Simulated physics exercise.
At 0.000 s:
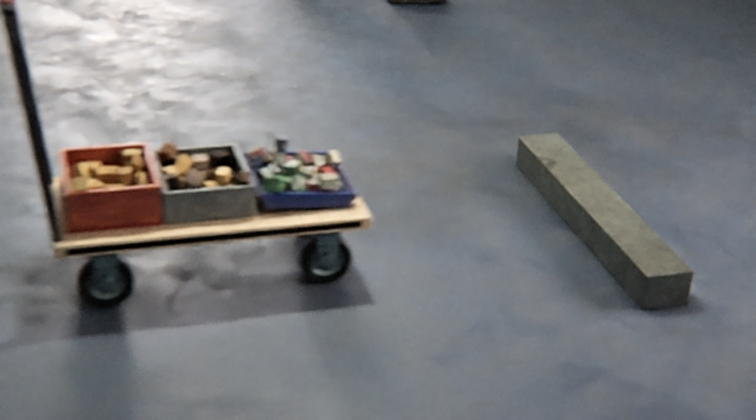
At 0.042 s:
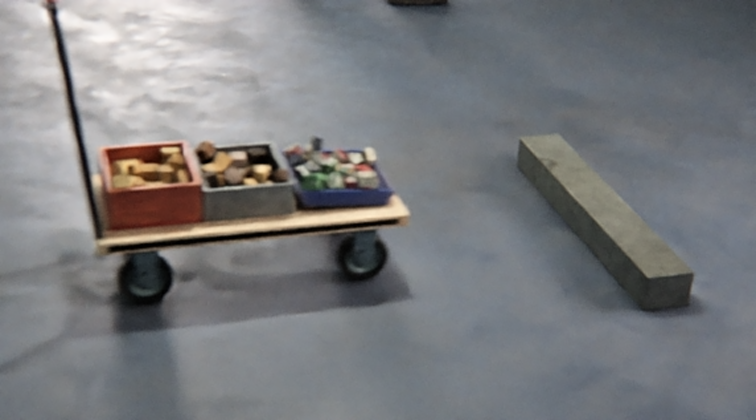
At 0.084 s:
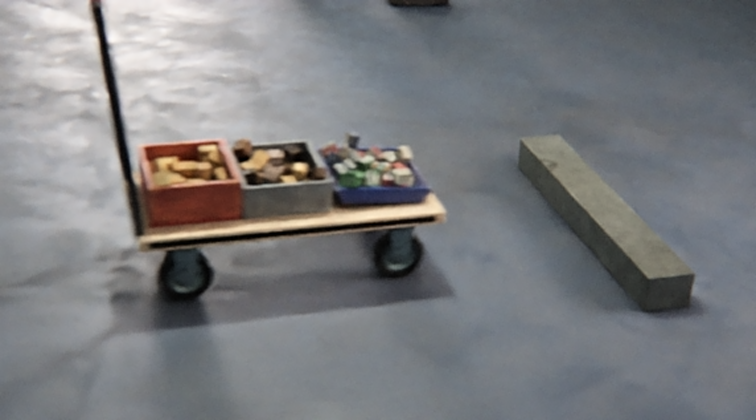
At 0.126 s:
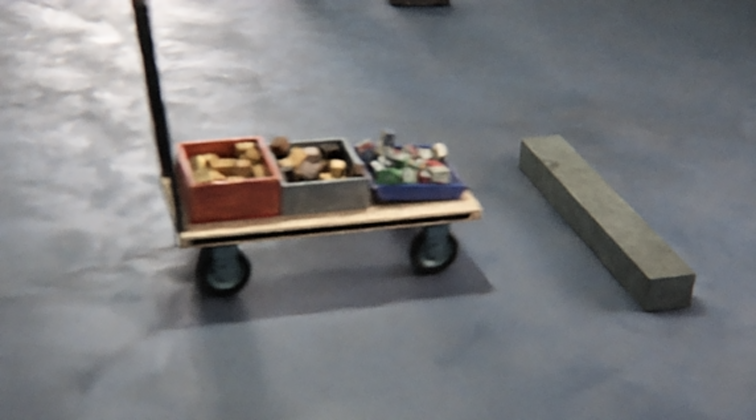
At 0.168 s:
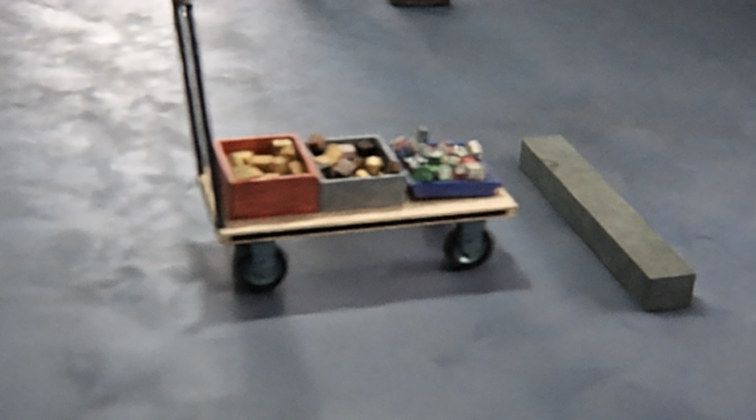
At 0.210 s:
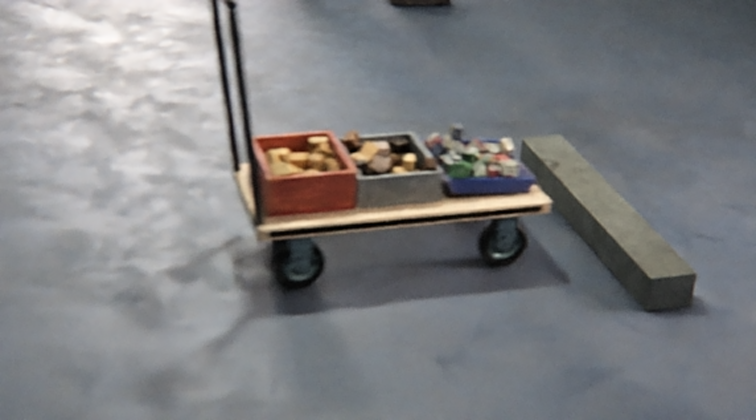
On a smooth grey-blue floor, a flat wooden trolley carrying a red, a grey and a blue container of small loose pieces rolls steadily rightward, closing the gap to a long raised bar that stays still.
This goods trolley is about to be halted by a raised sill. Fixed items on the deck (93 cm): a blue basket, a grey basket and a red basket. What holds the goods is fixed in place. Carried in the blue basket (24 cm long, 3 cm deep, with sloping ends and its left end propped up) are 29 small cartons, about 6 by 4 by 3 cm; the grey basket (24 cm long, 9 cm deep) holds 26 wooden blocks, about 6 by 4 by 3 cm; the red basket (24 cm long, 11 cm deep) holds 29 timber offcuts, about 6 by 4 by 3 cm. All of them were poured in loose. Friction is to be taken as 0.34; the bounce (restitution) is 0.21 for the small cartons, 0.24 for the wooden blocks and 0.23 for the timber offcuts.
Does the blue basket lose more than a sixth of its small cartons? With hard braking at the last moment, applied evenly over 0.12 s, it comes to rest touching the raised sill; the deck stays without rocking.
Yes.
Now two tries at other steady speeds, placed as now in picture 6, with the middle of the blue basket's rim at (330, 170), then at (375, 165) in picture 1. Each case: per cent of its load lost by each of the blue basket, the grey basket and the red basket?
Per cent lost, first try then second - blue basket: 40, 20; grey basket: 0, 0; red basket: 0, 0.
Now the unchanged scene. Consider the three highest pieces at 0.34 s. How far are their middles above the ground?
Their middles sit some 38 cm up.
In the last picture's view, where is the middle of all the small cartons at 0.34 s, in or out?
Roughly (558, 150).
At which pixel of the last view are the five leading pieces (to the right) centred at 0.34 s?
I'd put them at about (584, 146).
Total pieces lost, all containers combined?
I'd put it near 18.
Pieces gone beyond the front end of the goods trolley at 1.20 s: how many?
About 12.
After 0.24 s, the brake bites.
After 0.34 s, the blue basket is down by 2 of 29, the grey basket has all 26 and the red basket has all 29.
After 0.46 s, the blue basket is down by 8 of 29, the grey basket is down by 1 of 26 and the red basket has all 29.
After 0.69 s, the blue basket is down by 15 of 29, the grey basket is down by 2 of 26 and the red basket has all 29.
When it is over (at 1.20 s), the blue basket is down by 16 of 29, the grey basket is down by 2 of 26 and the red basket has all 29. Asked share, 16 of 29, 55 per cent.
